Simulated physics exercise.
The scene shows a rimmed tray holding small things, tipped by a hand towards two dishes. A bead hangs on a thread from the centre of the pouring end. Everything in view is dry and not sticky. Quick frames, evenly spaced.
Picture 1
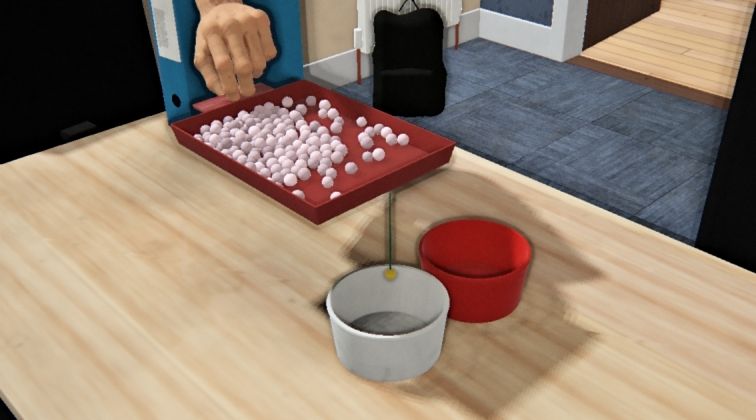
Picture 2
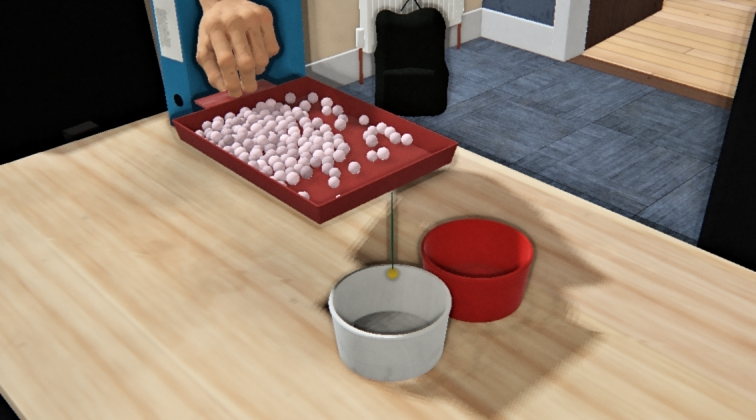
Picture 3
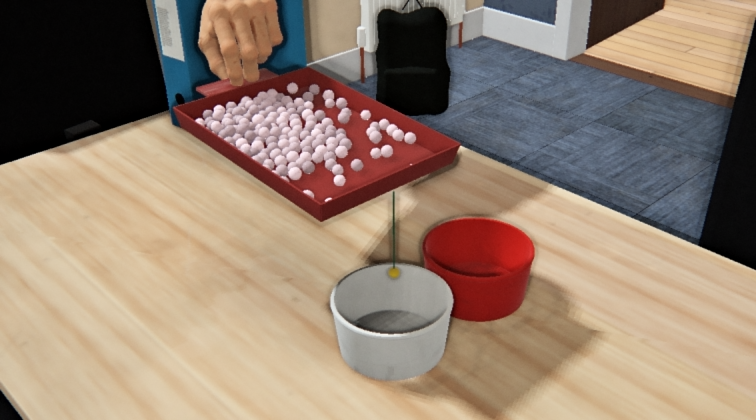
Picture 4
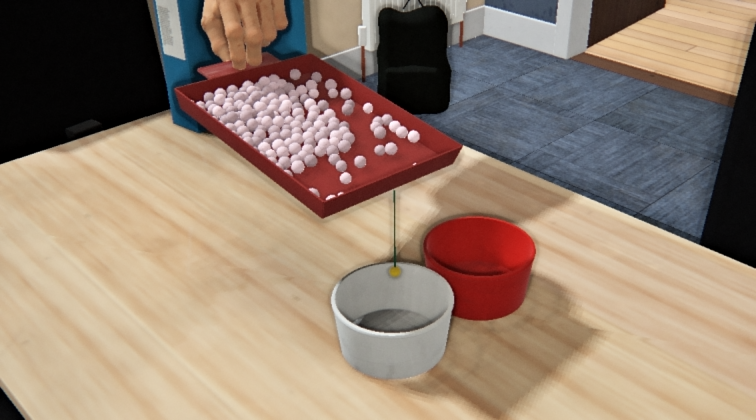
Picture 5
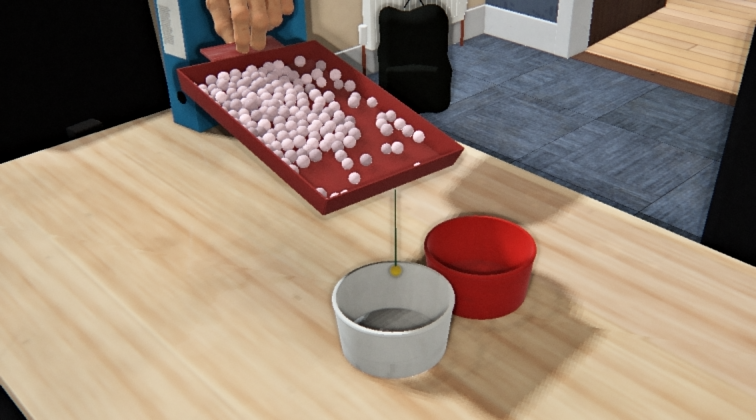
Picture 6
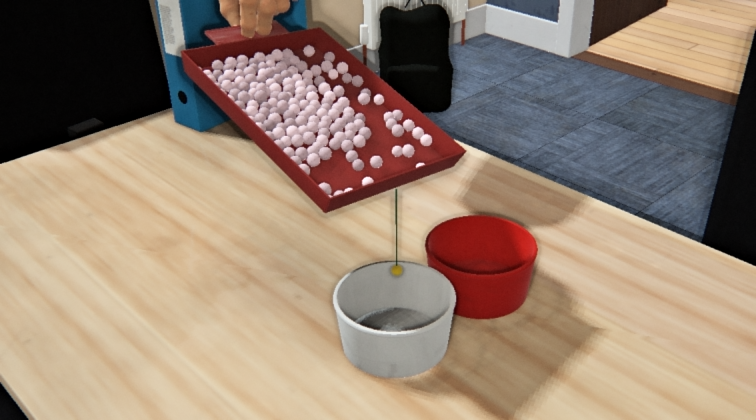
In the video, a hand raises the back of a red tray of small pale pink balls above a white dish and a red dish, gradually steepening its tilt as the balls shift slightly towards the lower end.
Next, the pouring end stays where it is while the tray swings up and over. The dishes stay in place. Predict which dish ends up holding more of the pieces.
The right-hand one.
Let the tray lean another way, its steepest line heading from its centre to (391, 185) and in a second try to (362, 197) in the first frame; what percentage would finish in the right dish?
Well, 10 percent for one and then 0 percent for the other.
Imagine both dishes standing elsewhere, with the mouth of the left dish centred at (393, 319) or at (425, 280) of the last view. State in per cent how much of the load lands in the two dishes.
Estimate: 90 % first, 70 % second.
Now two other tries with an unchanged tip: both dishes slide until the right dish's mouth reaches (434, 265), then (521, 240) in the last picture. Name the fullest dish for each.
In the first try it's the right-side dish, and in the second it's the left-side dish.
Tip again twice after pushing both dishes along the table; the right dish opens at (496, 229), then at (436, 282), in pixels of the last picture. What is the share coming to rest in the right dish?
Close to 20 in a hundred, then close to 60 in a hundred.
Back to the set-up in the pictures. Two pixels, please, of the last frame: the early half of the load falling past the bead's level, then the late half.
First half (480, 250); second half (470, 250).
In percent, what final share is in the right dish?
I'd estimate near 60 per cent.
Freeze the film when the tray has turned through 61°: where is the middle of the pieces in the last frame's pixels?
Somewhere about pixel (423, 154).
Soon after the last picture, tray tipped steeply; most on the tray; a stray few in the left dish; a small part in the right dish; a stray few outside both; a small part in the air.
A little later, tray tipped right over; a small part on the tray; a small part in the left dish; about a third in the right dish; about a quarter outside both; about a quarter in the air.
Later still, tray tipped past a quarter turn; a small part in the left dish; about two thirds in the right dish; about a quarter outside both.
By the end, tray tipped past a quarter turn; a small part in the left dish; about two thirds in the right dish; about a quarter outside both.
